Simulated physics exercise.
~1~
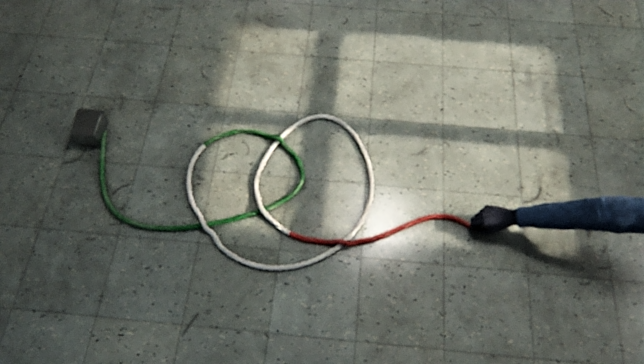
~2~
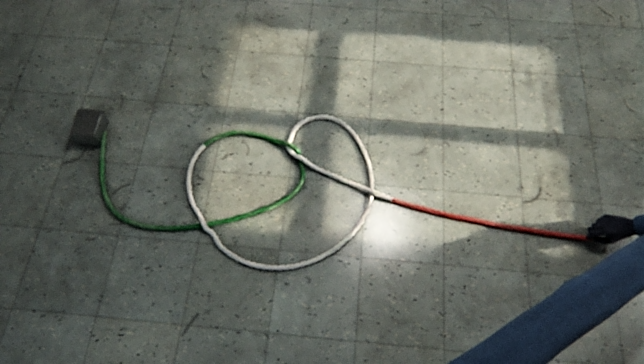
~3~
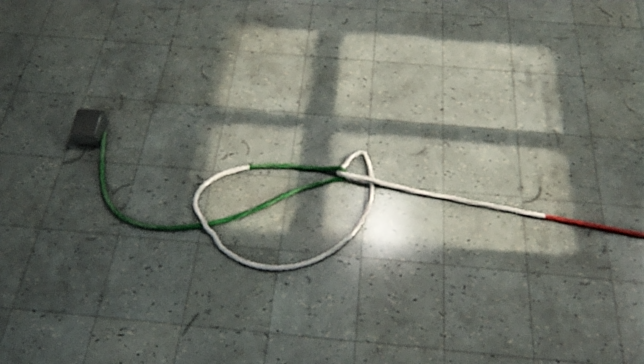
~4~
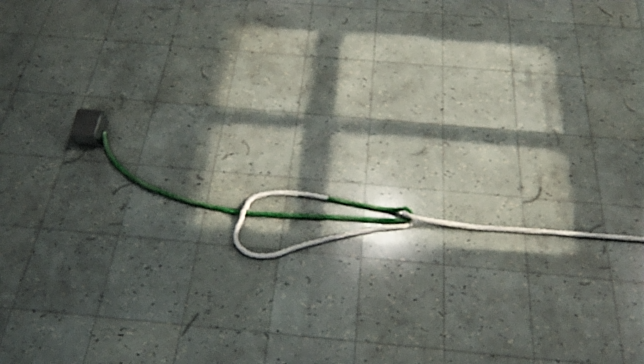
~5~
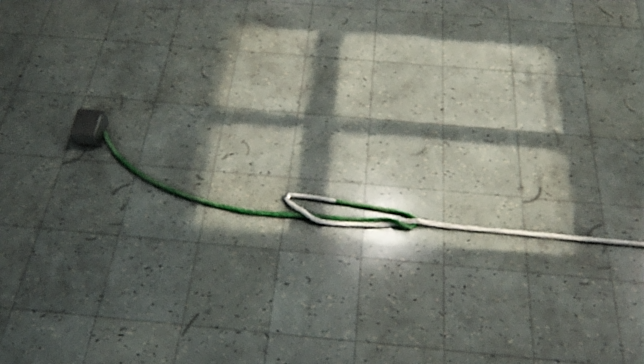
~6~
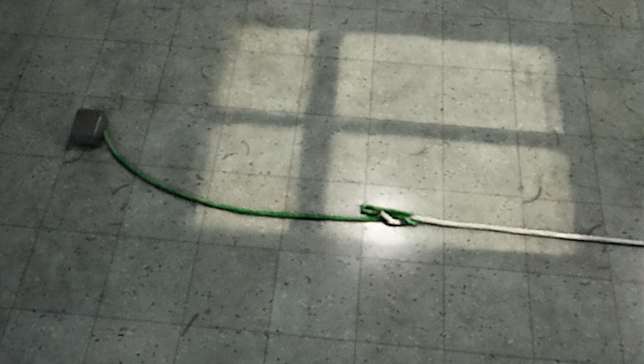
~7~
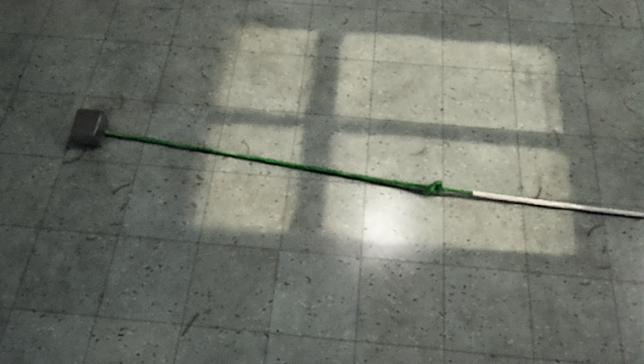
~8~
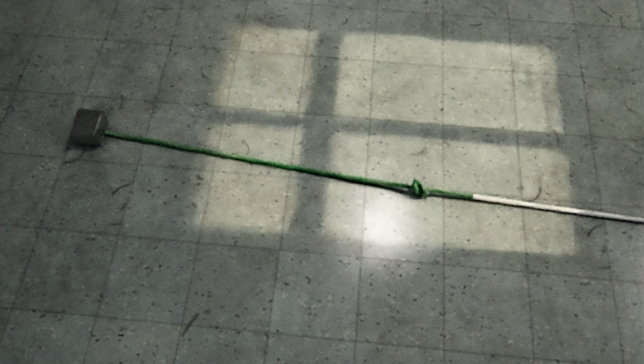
A looped rope of green, white and red lay on a tiled floor, tied to a dark block at the left, until a gloved hand pulled its red end rightward; the loops shrank and jammed into a small green knot along the straightened rope.
